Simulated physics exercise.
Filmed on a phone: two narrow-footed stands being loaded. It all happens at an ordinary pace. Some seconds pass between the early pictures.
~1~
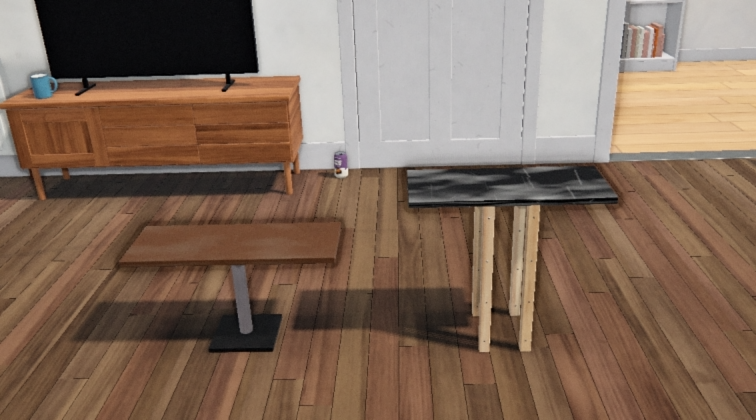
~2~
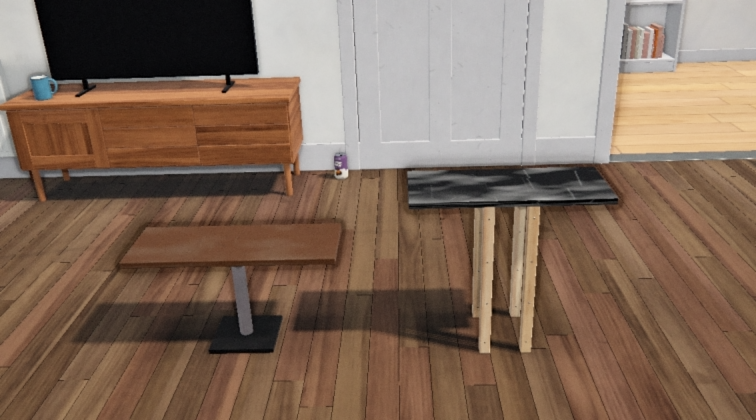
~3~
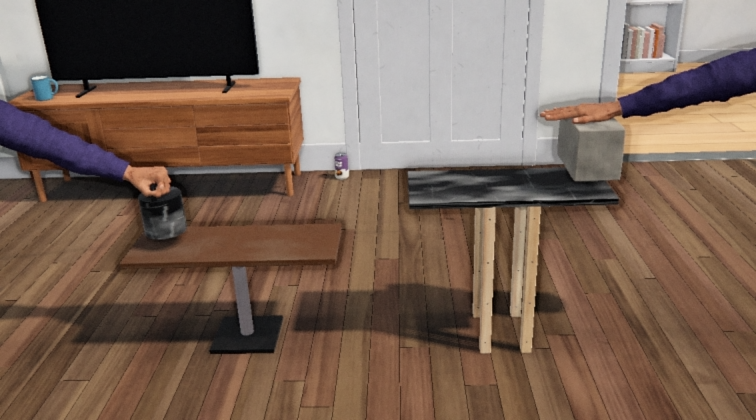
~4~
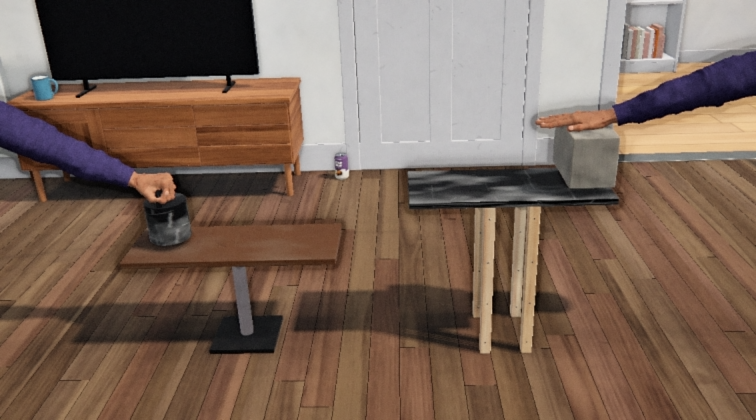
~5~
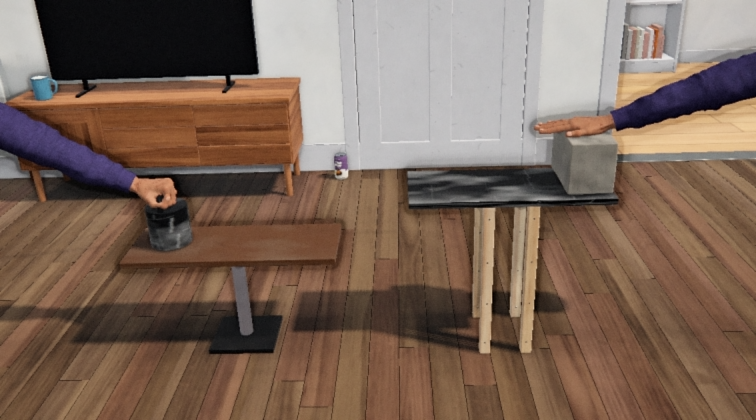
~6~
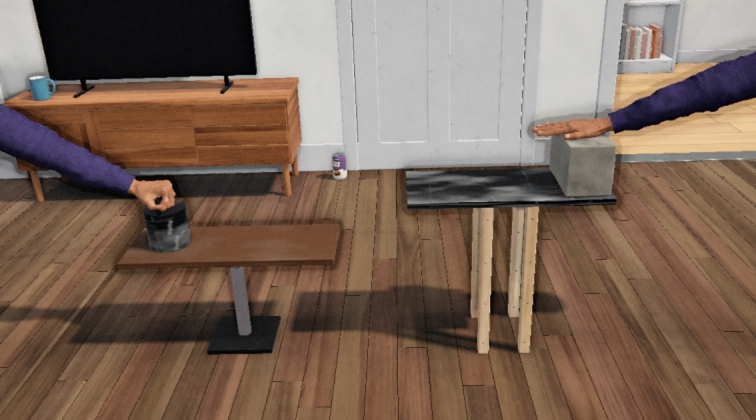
In a living room with a wood floor, a brown side table and a black-topped stand sit empty; then two purple-sleeved arms reach in, lowering a dark object onto the table's left end and a gray block onto the stand's right end.
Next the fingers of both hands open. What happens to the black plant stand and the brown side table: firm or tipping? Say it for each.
As it turns out, the black plant stand overbalances, the brown side table overbalances.
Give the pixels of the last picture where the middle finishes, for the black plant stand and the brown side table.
Near (652, 255) and (181, 265).
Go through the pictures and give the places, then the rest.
Black plant stand (506, 186); brown side table (235, 244), in the first picture.
Brown side table (235, 245), in the second picture.
Still on the way; black plant stand (507, 187); right slab (589, 143), in the third picture.
Still on the way; brown side table (236, 245); left weight (168, 219), in the fourth picture.
Still on the way; black plant stand (506, 187); right slab (583, 156), in the fifth picture.
In place, still held; black plant stand (505, 187); brown side table (234, 246); left weight (168, 226), in the sixth picture.
Then, 0.46 s past the last view, black plant stand leaning 13° off how it started near (545, 185); brown side table leaning 26° off how it started near (188, 243).
Then, 0.64 s past the last view, black plant stand leaning 37° off how it started near (598, 202); brown side table leaning 60° off how it started near (155, 262).
Finally, the black plant stand tips up, near (652, 255); the brown side table tips up, near (181, 265).
